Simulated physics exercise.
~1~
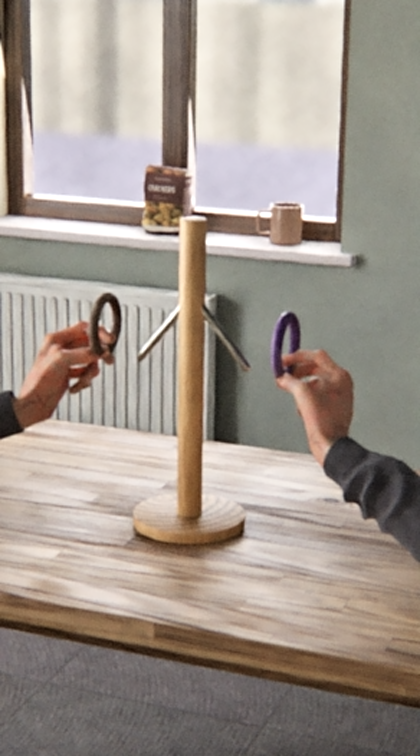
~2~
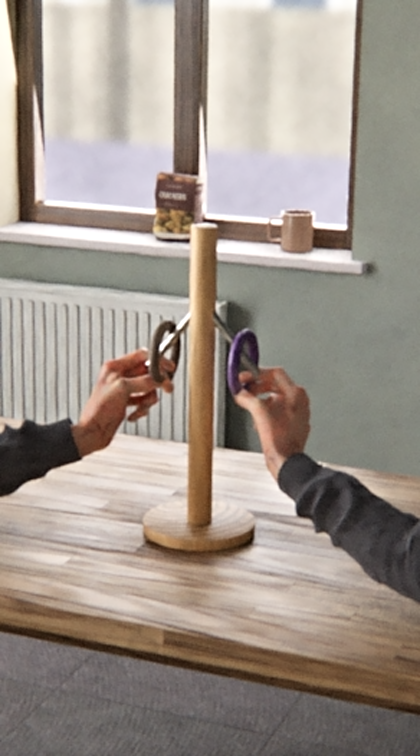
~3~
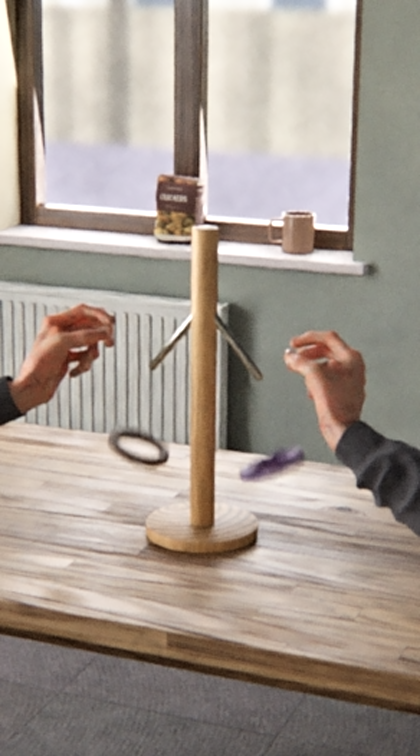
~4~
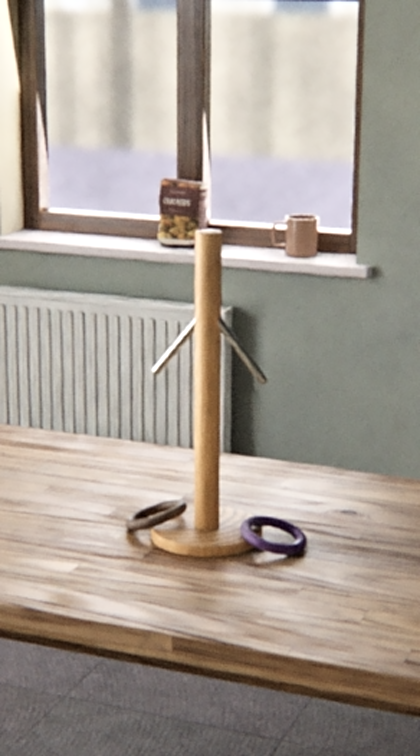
A brown ring and a purple ring are held up by two hands on either side of a wooden post with two downward-sloping metal pegs, standing on a wooden table before a window. The hands bring the rings inward, the brown one moving right and the purple one moving left, until each is at a peg. Then the hands let go and draw back. Both rings slip down off the sloping pegs, tipping as they fall. They end up lying by the round base of the post, brown on the left and purple on the right, with the pegs empty.
